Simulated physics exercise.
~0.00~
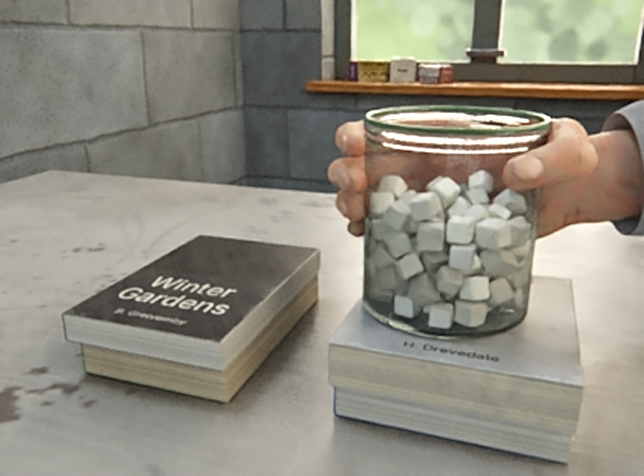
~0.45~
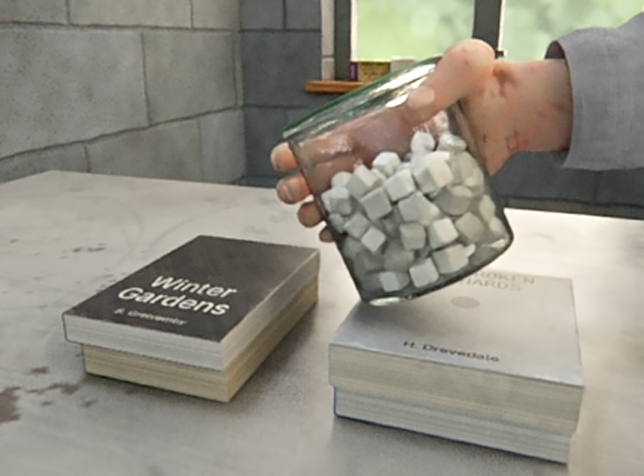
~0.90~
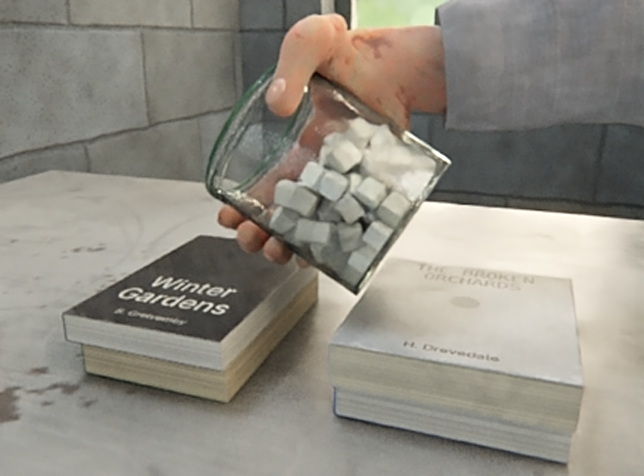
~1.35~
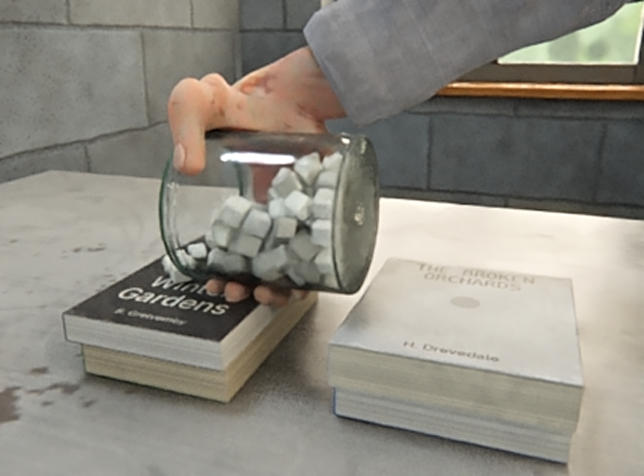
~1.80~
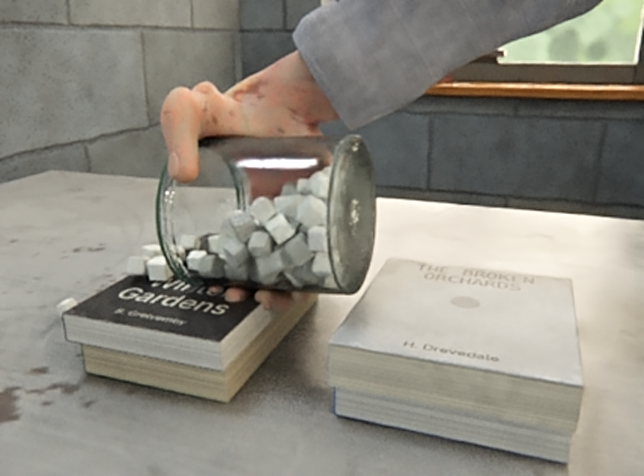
A clear glass jar full of white sugar cubes stands upright on a pale book pile at the right of a worn, light tabletop, held by a hand in a grey sleeve. Seen from slightly above, a dark-covered pile titled Winter Gardens lies at left, before grey block walls and a window. The hand lifts the jar and tips it leftward, the cubes staying inside. It carries the jar over the dark books and lays it on its side there. A few cubes slide past the rim onto the cover, while most remain inside the held jar.
